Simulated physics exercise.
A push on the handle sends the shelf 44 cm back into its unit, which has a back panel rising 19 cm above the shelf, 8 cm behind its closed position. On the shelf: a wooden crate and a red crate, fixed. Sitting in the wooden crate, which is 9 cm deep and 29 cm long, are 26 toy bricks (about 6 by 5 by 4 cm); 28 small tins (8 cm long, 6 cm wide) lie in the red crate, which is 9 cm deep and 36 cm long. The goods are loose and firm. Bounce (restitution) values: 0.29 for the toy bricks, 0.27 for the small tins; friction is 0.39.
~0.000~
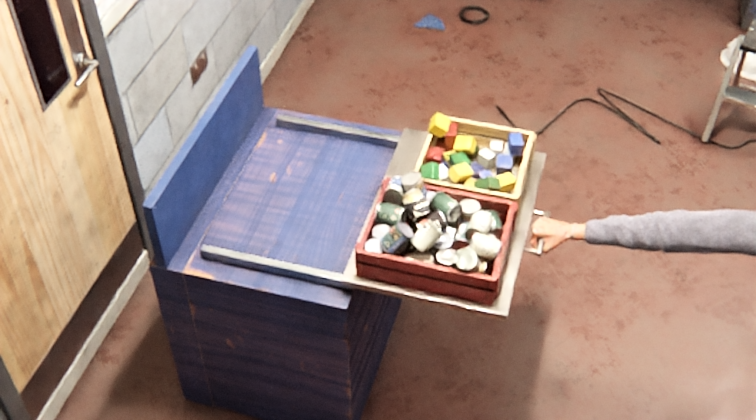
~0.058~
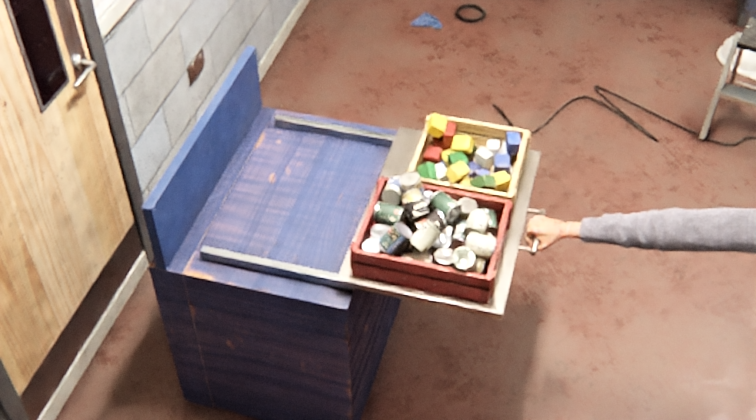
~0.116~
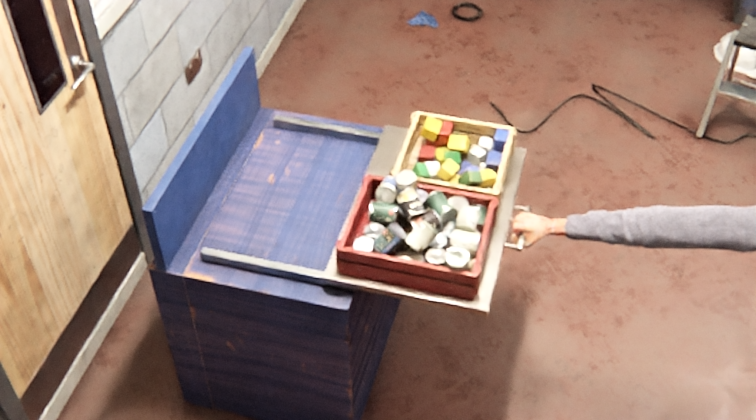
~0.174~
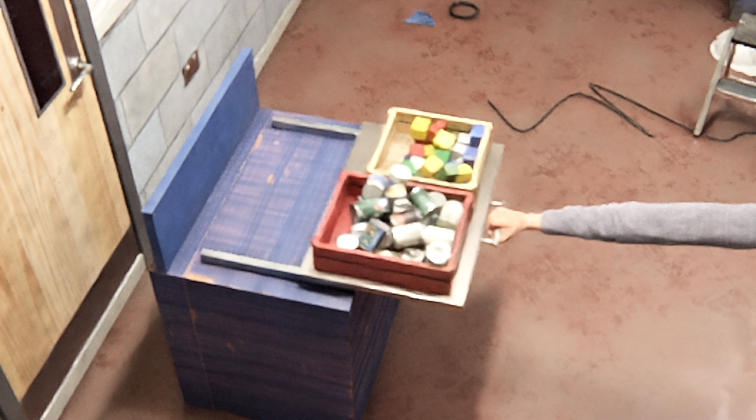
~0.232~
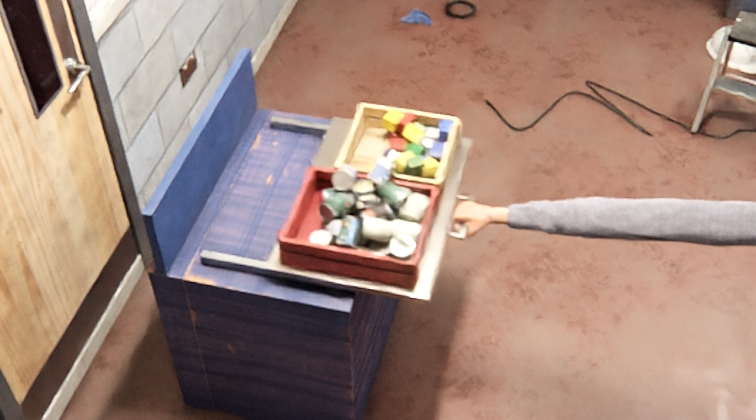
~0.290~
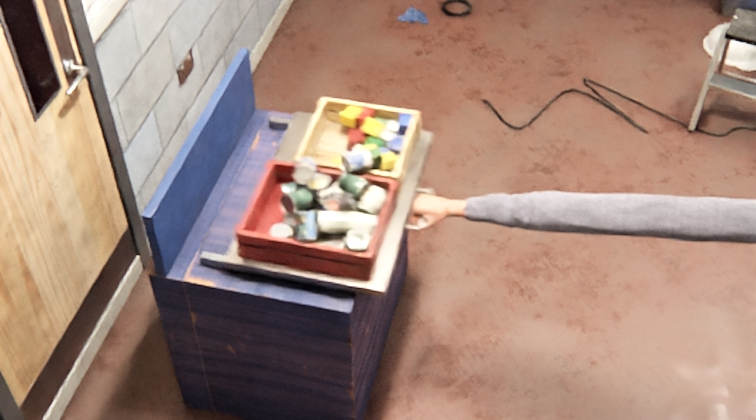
A blue wooden unit with a raised back panel stands beside a door and a pale block wall on a reddish-brown floor, seen from above. On its sliding shelf, a red crate of small tins sits nearer than a wooden crate of colourful toy bricks. A grey-sleeved arm from the right pushes the shelf leftward, slowly then faster, the contents shifting toward the handle side as the camera drifts slightly.
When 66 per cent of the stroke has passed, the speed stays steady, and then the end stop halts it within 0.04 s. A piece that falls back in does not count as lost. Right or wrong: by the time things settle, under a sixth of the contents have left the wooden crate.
Right.
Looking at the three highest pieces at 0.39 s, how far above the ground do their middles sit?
On average roughly 90 centimetres up.
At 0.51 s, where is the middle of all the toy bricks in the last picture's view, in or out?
Middle: About (325, 146) px.
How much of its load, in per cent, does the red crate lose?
About 25 percent for the red crate.
After 0.31 s, the runners reach their end.
After 0.39 s, the wooden crate has all 26 and the red crate is down by 1 of 28.
After 0.51 s, the wooden crate is down by 1 of 26 and the red crate is down by 6 of 28.
After 0.73 s, the wooden crate is down by 1 of 26 and the red crate is down by 7 of 28.
Final count (at 1.16 s), the wooden crate is down by 1 of 26 and the red crate is down by 7 of 28. Asked share, 1 of 26, 4 per cent.
